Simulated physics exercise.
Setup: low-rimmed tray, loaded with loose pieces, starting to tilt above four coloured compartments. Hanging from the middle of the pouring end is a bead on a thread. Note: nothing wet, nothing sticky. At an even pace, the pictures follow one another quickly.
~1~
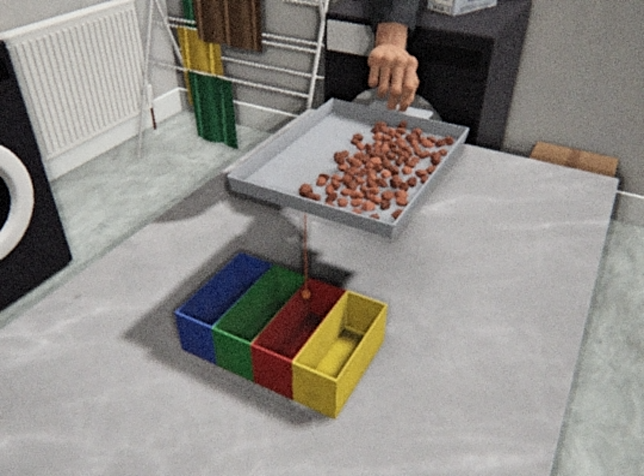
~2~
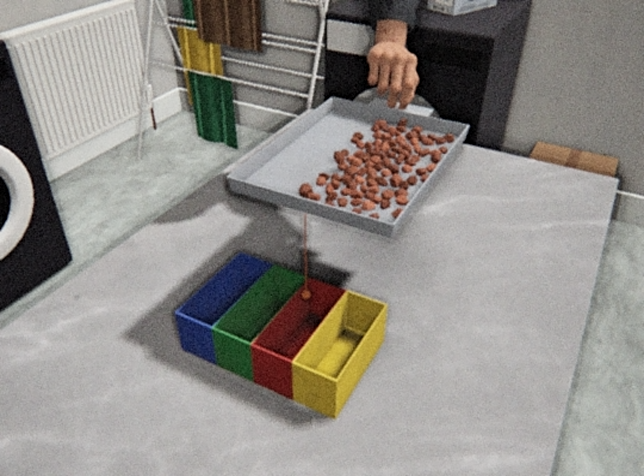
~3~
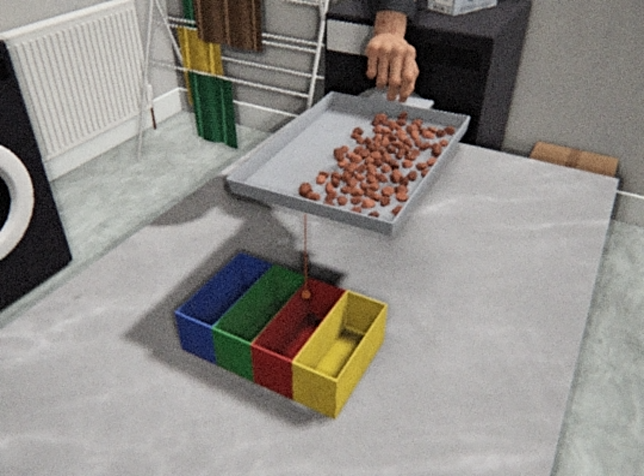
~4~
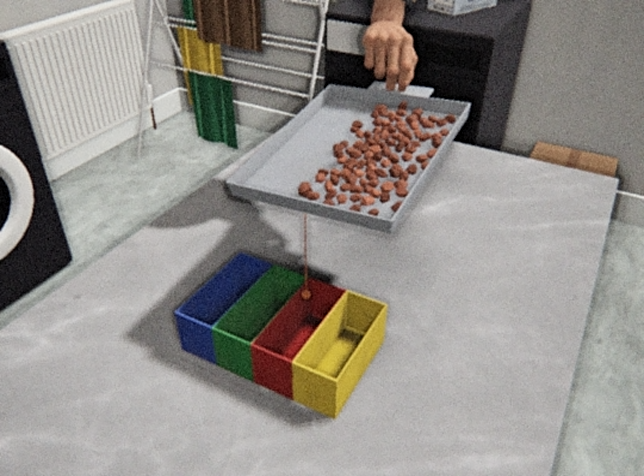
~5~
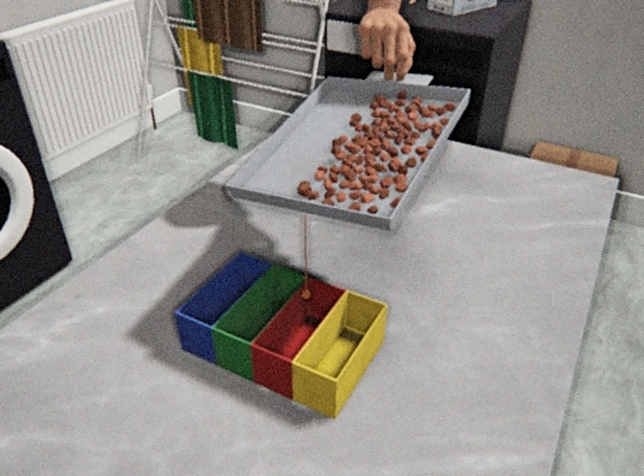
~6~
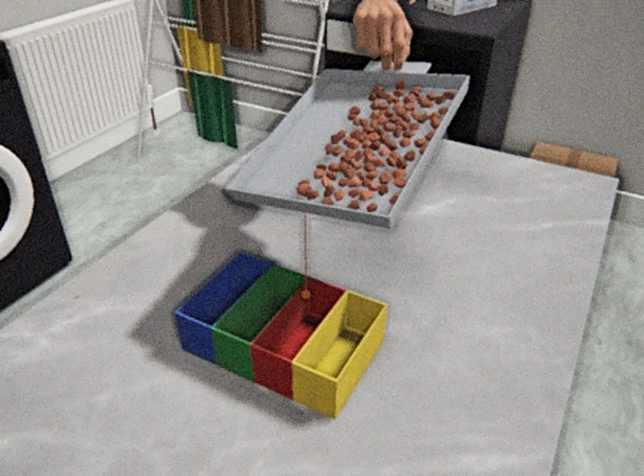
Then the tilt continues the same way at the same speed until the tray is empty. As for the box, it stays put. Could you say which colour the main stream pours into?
It pours into the blue cell.
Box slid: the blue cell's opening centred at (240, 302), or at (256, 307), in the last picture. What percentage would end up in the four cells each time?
First placement near 70 percent, second near 30 percent.
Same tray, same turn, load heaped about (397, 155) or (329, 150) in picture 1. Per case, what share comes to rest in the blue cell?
Close to 60 %, followed by close to 70 %.
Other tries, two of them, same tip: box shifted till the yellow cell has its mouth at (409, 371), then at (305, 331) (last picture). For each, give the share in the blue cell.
I'd say about 0 percent, followed by about 10 percent.
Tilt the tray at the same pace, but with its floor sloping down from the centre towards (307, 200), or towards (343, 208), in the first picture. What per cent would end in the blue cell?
That comes to 20 per cent the first time and 0 per cent the second.
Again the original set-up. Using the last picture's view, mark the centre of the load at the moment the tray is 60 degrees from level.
Centre estimate: (270, 184).
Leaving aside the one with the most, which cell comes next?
Next in line is that green cell.
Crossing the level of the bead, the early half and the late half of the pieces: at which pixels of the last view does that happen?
Initially about (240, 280); subsequently about (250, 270).
Shortly afterwards, tray tipped steeply; all but a few on the tray; only a few falling or outside the box.
Next, tray tipped right over; near a quarter on the tray; near a third in the blue cell; a little in the green cell; near a quarter falling or outside the box.
Some moments later, tray tipped past a quarter turn; near two thirds in the blue cell; near a quarter in the green cell; a little falling or outside the box.
In the end, tray tipped past a quarter turn; near two thirds in the blue cell; near a quarter in the green cell; none at all in the yellow cell; none at all in the red cell; a little outside the box.
